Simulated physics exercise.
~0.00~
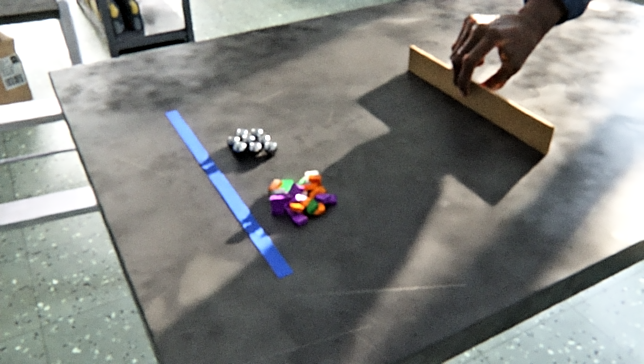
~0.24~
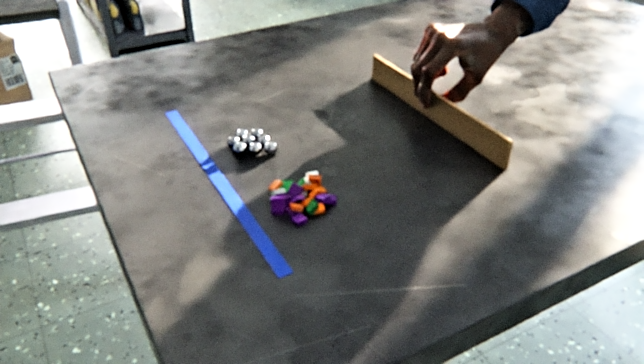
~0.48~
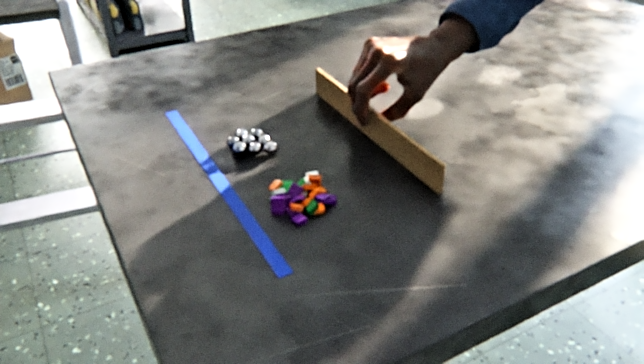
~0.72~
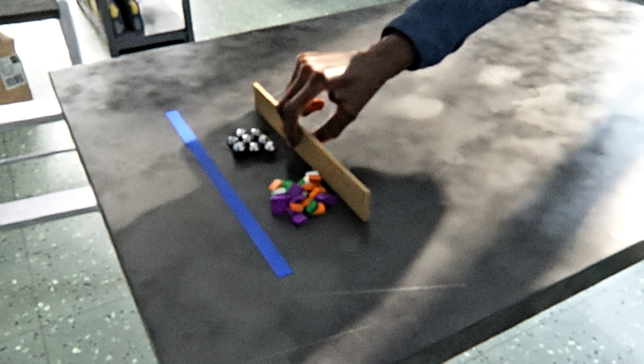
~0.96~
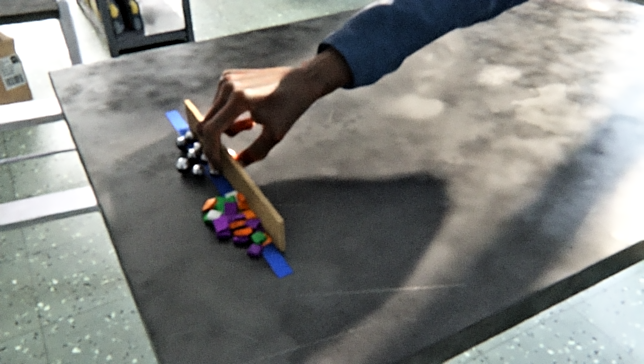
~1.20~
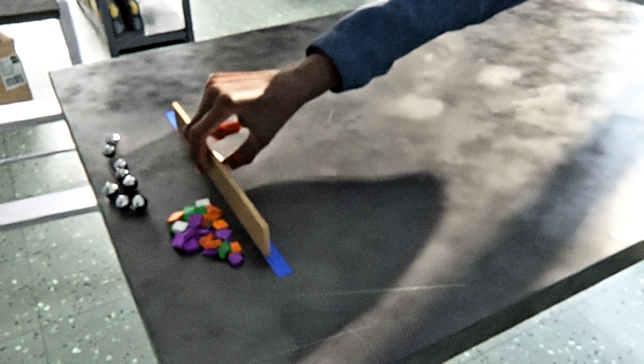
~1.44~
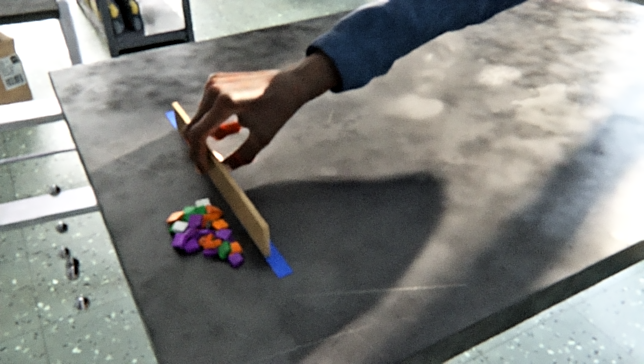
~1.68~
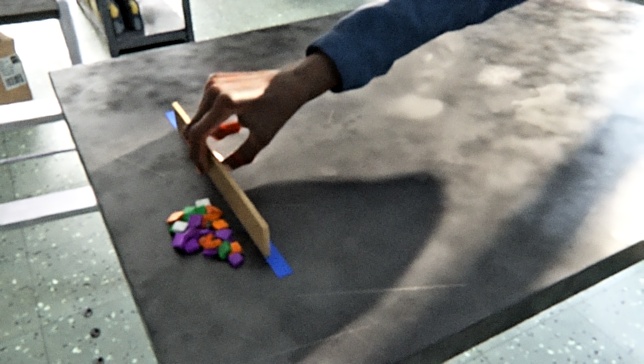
A hand slides a board left to blue tape; dark balls roll off the table, colorful pieces stay.
